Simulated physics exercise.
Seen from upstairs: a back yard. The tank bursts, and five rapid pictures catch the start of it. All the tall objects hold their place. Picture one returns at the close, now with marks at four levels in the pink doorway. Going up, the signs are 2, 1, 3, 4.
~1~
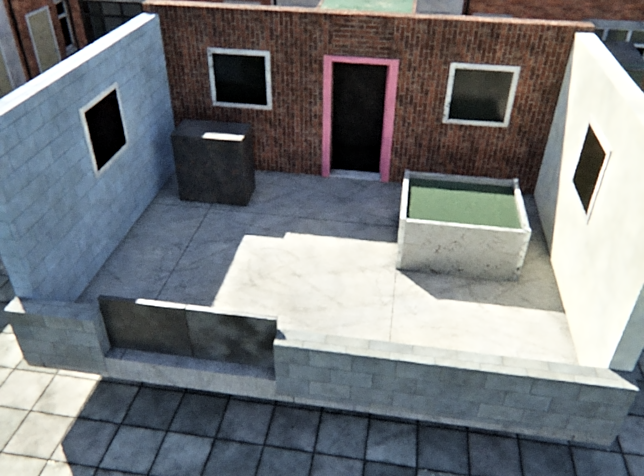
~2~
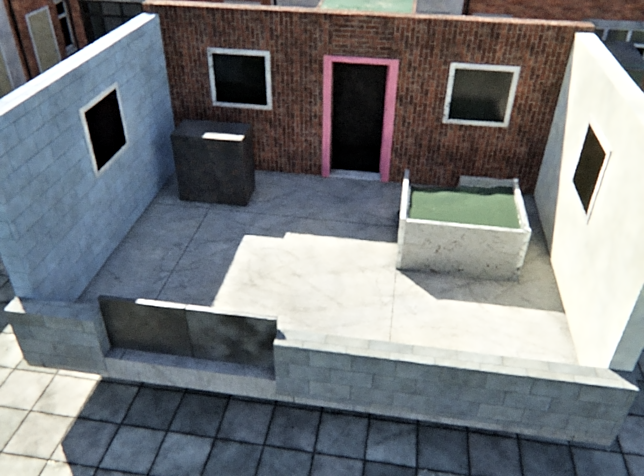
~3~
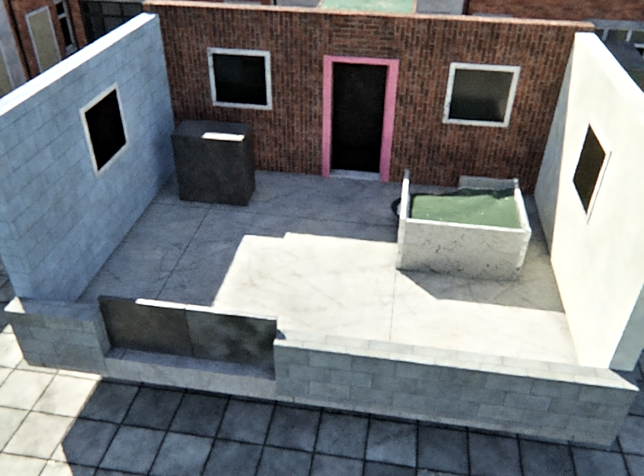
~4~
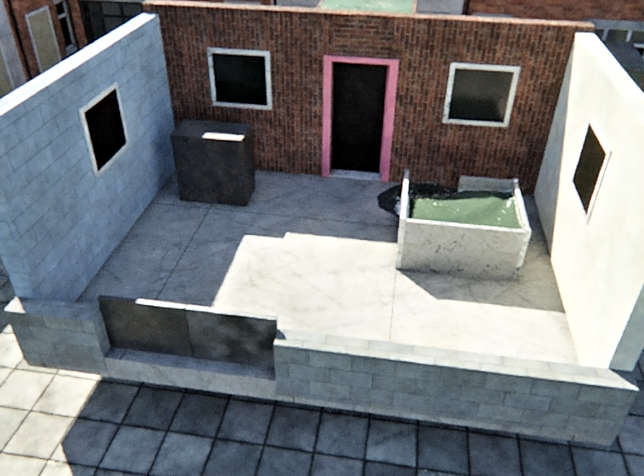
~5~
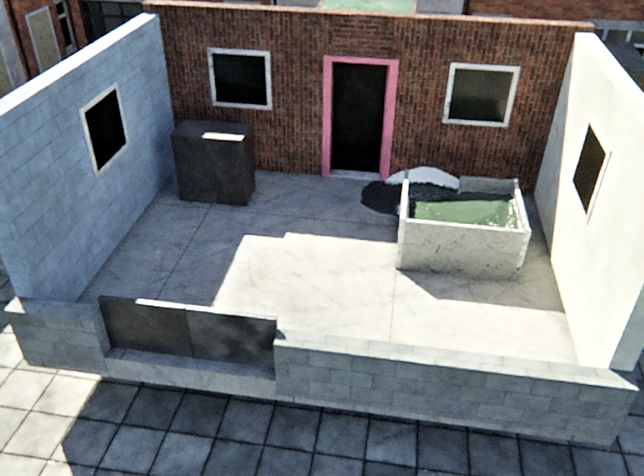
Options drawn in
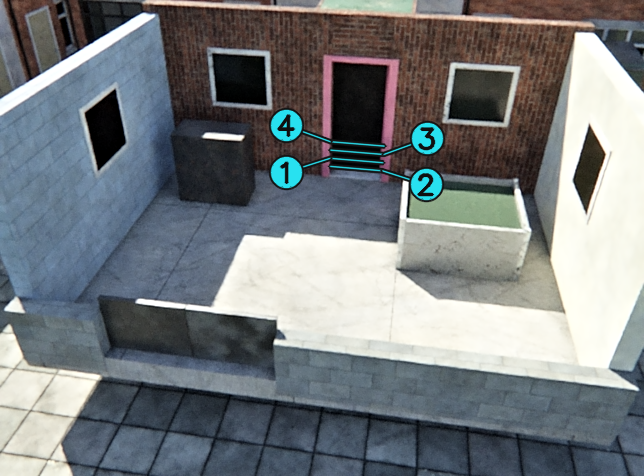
In a walled back yard, water leaves the tank's back left corner and spreads toward the pink doorway.
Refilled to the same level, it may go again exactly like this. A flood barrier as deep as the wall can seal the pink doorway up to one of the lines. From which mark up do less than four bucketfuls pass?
Take 2.
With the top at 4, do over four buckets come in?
No, that is safe.
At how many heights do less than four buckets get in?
All four.
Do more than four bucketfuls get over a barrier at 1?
No, that is safe.
On the marked copy, 1 at (356, 160); 2 at (356, 168); 3 at (356, 152); 4 at (357, 143); from the bottom up 2, 1, 3, 4.
With 1, nothing gets over.
With 2, a splash gets over, under a bucket.
With 3, nothing gets over.
With 4, nothing gets over.
